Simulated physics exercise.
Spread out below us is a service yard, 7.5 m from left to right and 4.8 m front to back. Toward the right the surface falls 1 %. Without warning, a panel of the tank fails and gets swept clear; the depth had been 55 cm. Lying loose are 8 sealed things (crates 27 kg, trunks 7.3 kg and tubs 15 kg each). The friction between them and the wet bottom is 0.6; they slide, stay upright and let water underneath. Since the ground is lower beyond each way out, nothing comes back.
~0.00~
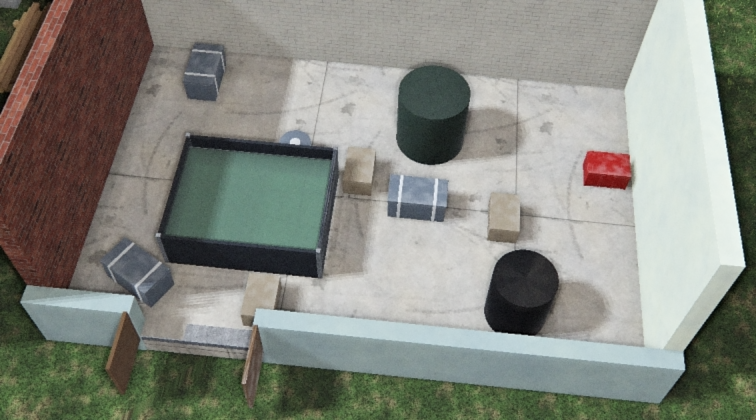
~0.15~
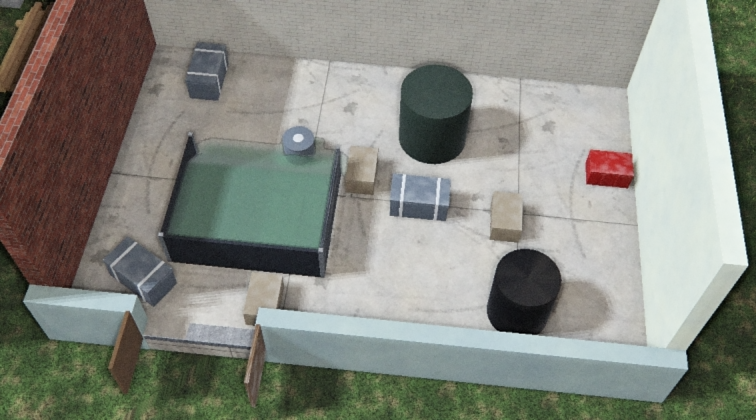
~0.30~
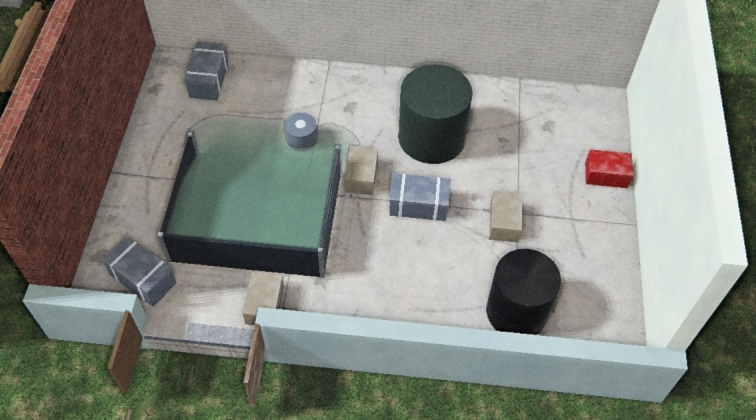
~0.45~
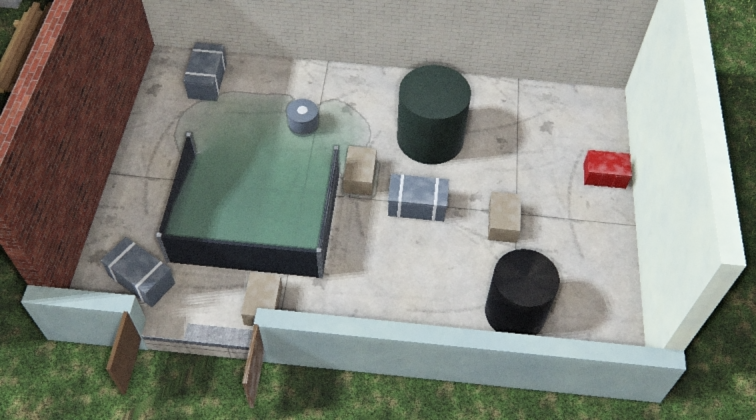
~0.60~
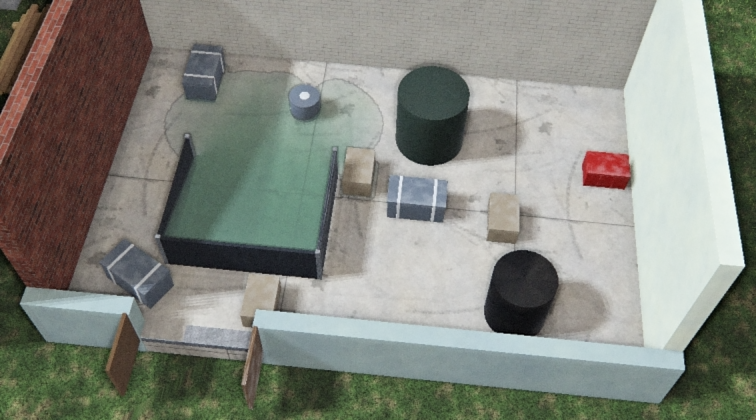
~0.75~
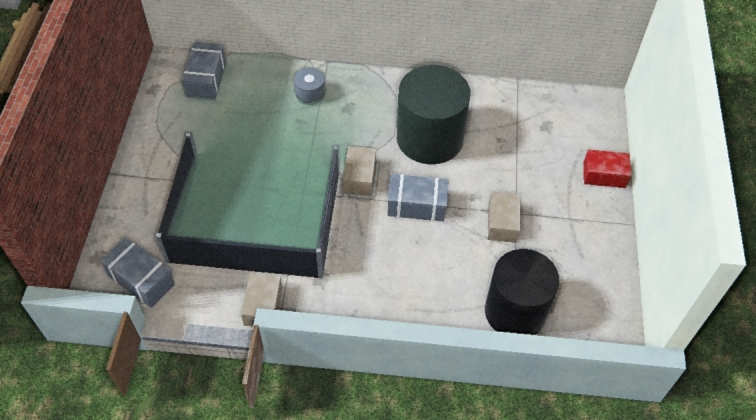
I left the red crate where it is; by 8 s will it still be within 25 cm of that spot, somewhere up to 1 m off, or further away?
I think it's going to budge a little.
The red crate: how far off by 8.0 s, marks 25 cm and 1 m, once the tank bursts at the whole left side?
If that happened, the red crate does not really move.
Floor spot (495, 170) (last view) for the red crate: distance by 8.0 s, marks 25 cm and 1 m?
Short answer: It hardly moves.
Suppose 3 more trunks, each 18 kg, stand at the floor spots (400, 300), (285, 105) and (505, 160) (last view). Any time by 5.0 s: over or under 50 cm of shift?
Taking them in the order given: Falls short, exceeds it and falls short.
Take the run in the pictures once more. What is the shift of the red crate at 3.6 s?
I'd put it at around 5 cm.
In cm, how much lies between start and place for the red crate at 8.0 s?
I'd say close to 60 centimetres.
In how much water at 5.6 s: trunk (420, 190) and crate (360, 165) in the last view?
About 2 and 4 cm.
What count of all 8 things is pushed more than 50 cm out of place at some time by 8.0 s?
The count comes to 5.
After 1.6 s the red crate is near (609, 162), 0.0 m from its start, aground; 0 of 8 are out; 2 afloat.
After 3.6 s the red crate is near (609, 166), 0.1 m from its start, aground; 0 of 8 are out; 1 afloat.
After 5.6 s the red crate is near (596, 195), 0.6 m from its start, aground; 0 of 8 are out; 1 afloat.
After 8.0 s the red crate is near (596, 195), 0.6 m from its start, aground; 1 of 8 are out; 2 afloat.
